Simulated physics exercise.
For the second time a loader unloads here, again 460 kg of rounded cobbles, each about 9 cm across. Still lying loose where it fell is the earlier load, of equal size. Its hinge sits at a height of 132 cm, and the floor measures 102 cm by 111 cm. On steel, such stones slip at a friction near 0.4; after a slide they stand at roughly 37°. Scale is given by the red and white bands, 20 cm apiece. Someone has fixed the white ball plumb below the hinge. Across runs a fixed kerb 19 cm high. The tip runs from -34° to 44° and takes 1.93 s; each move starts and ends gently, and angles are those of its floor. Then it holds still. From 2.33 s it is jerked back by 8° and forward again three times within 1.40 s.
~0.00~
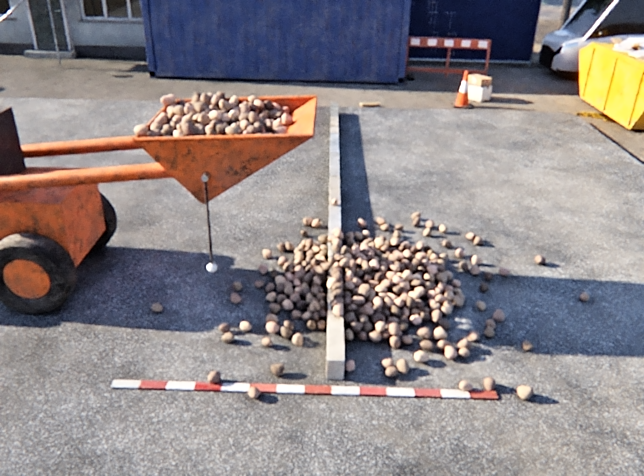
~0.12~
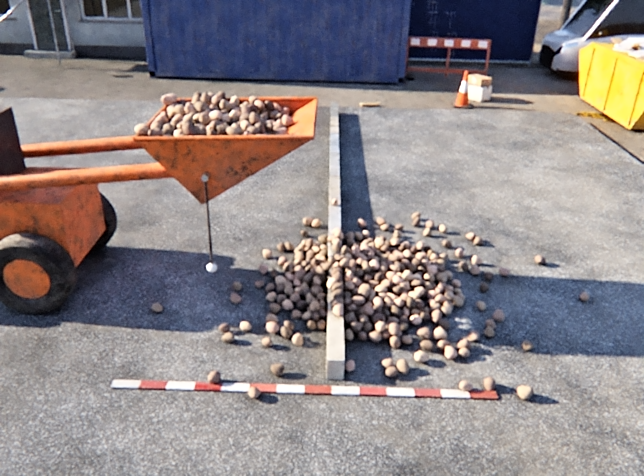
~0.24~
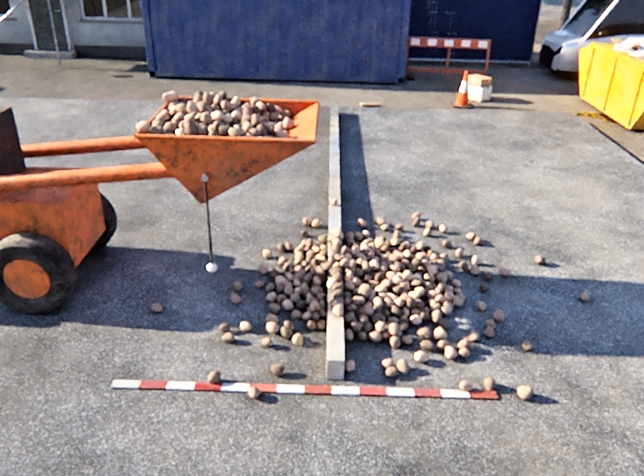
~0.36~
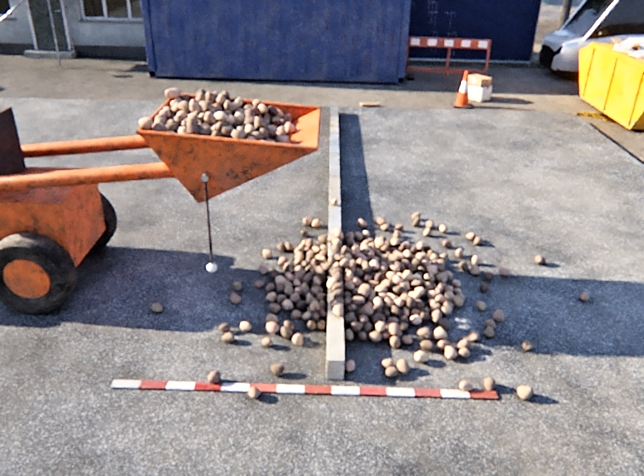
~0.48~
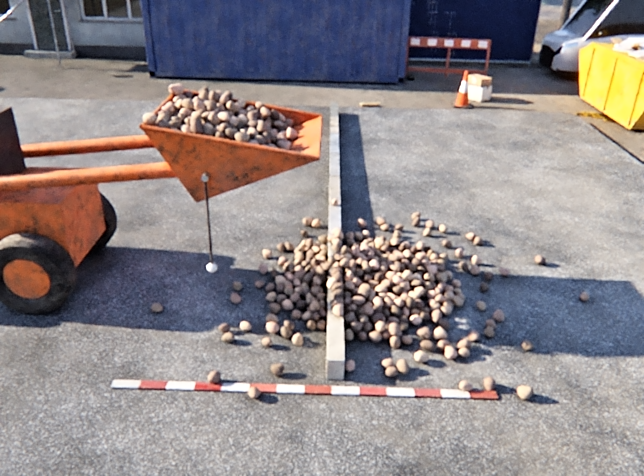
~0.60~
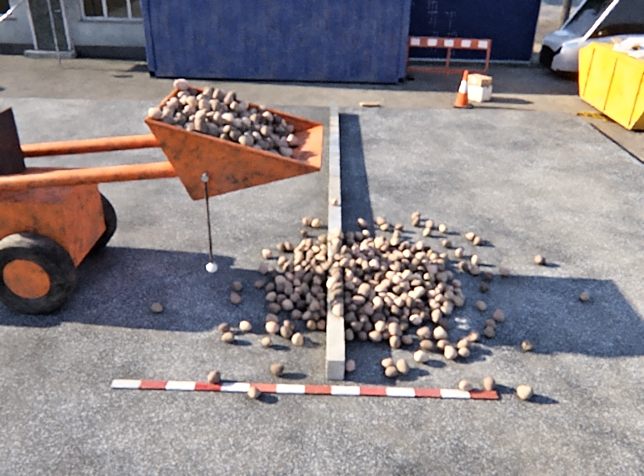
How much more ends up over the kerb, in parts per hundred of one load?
Close to 26 parts in a hundred.
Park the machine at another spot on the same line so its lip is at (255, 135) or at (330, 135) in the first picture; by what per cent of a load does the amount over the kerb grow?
The first position would add some 0 per cent, the second some 50.
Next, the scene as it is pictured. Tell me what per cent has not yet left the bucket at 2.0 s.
It still holds about 15 per cent.
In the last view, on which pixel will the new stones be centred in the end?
They come to rest centred about (312, 268).
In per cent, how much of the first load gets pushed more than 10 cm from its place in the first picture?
Near 10 per cent, I reckon.
After 1.5 s the floor is at 32°; in per cent of one load, 93 in the bucket, 35 on this side of the kerb, 71 over the kerb; the foremost stones are at (507, 271).
After 2.0 s the floor is at 44°; in per cent of one load, 16 in the bucket, 100 on this side of the kerb, 83 over the kerb; the foremost stones are at (507, 271).
After 4.2 s the floor is at 44°; in per cent of one load, 0 in the bucket, 103 on this side of the kerb, 97 over the kerb; the foremost stones are at (507, 271).
After 6.9 s the floor is at 44°; in per cent of one load, 0 in the bucket, 103 on this side of the kerb, 97 over the kerb; the foremost stones are at (507, 271). Net gain over the kerb, 26.
